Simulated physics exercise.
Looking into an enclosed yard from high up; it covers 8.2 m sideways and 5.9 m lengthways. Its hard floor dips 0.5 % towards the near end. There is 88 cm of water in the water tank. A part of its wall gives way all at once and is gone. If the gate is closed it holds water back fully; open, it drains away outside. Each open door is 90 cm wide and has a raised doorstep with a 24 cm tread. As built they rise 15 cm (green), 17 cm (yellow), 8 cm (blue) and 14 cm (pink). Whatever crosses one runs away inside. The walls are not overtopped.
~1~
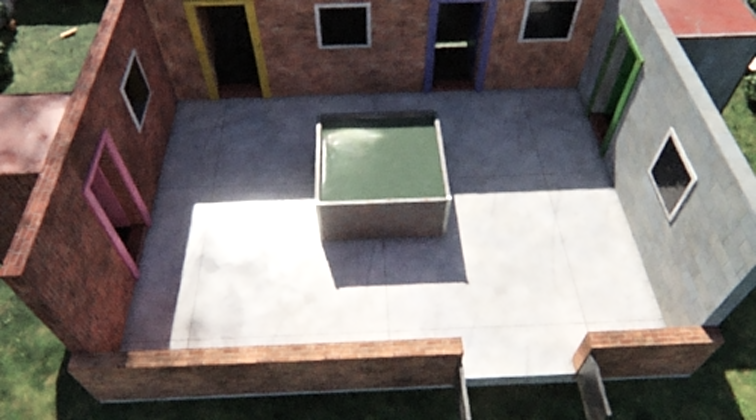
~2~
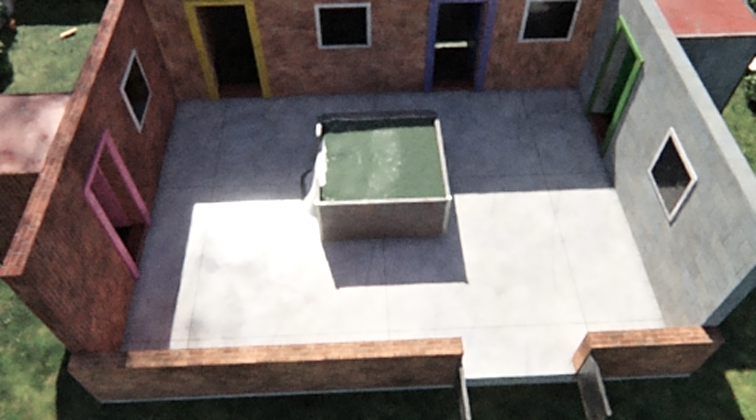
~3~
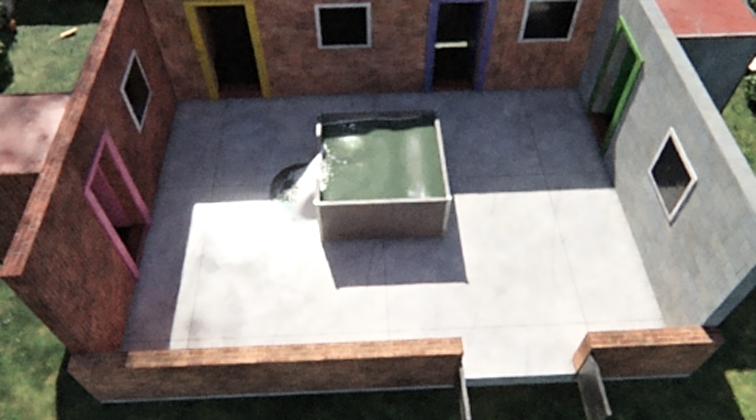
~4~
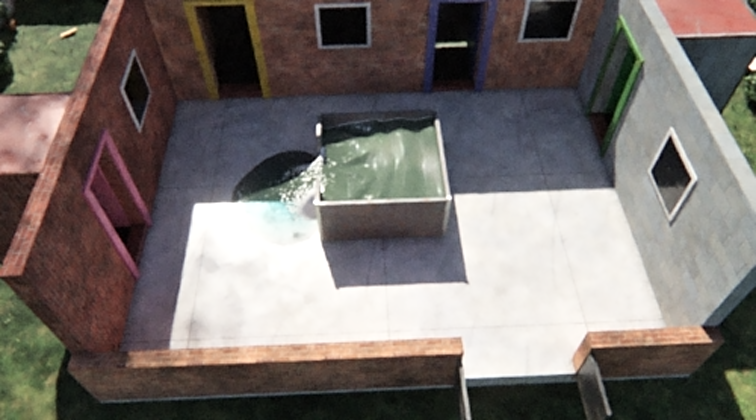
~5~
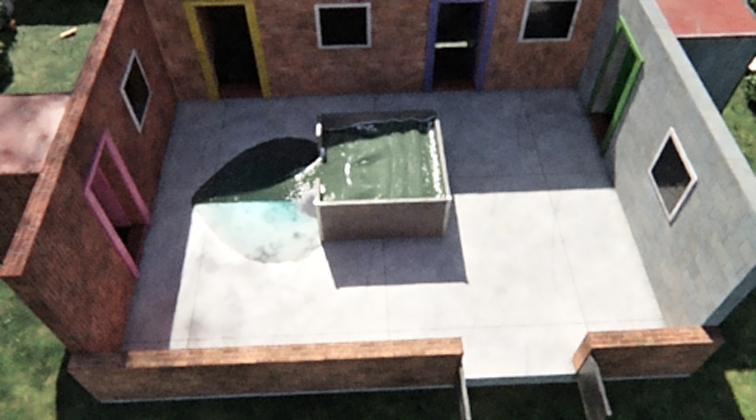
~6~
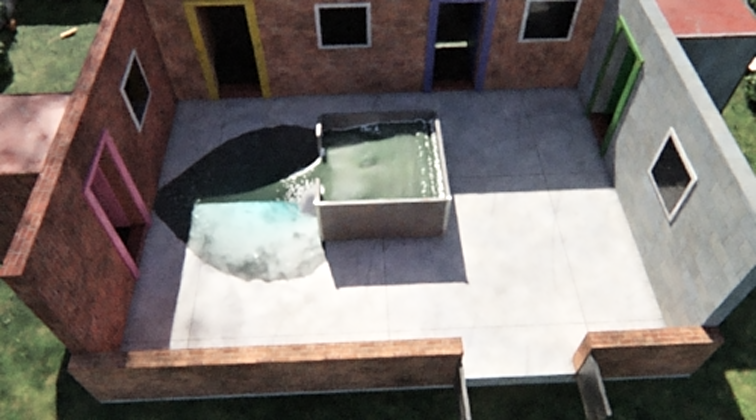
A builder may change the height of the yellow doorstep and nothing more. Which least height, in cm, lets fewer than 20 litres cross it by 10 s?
Close to 14.5 cm is just enough.
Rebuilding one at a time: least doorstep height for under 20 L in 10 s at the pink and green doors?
About 27 cm at pink and 7.5 cm at green.
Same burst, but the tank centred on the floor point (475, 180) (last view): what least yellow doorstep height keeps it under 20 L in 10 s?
Some 13.0 cm.
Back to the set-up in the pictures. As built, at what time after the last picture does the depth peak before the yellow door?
At about 1.8 s.
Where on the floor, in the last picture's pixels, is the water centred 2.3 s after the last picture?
At about (285, 200).
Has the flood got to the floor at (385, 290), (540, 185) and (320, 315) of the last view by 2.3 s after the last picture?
In turn: Dry, still dry, dry.
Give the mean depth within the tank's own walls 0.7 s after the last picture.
Some 58 cm.
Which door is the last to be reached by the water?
The green one.
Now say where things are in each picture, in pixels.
In the first frame, still water, 88 cm deep, in the water tank at (380, 157); the yellow door at (232, 58) is dry.
In the second frame, water pours out at (323, 180) and has run 0.3 m, to (304, 212); about 14 cm deep outside, 88 cm at the back.
In the third frame, the front is at (274, 208), 0.9 m from the gap at (323, 182); 1.0 m2 of floor is wet, 88 cm left at the back.
In the fourth frame, the gap is at (323, 182), the front 1.5 m out at (237, 201); the back of the water tank holds 86 cm.
In the fifth frame, water pours out at (323, 183) and has run 2.3 m, to (196, 203); about 6 cm deep outside, 78 cm at the back.
In the sixth frame, water pours out at (323, 182) and has run 2.9 m, to (158, 204); about 5 cm deep outside, 74 cm at the back; the yellow door at (232, 58), 3.1 m from the gap, is still 1.1 m from the nearest water.
Then, 0.7 s after the last picture water covers 30 % of the floor, deepest (50 cm) near (318, 195); 2 cm at the yellow door, 0 litres in over its 17 cm doorstep.
Then, 2.3 s after the last picture water covers 35 % of the floor, deepest (36 cm) near (114, 377); 17 cm at the yellow door, 3 litres in over its 17 cm doorstep.
Then, 9.3 s after the last picture water covers 95 % of the floor, deepest (13 cm) near (634, 354); 7 cm at the yellow door, 7 litres in over its 17 cm doorstep.
At the yellow door as built, the water peaked near 19 cm, 1.9 s after the last picture.
Run again over the same 10 s with other heights there, 30 litres in over 13 cm, 4 litres over 18 cm. The limit of 20 litres is kept from about 14.5 cm up.
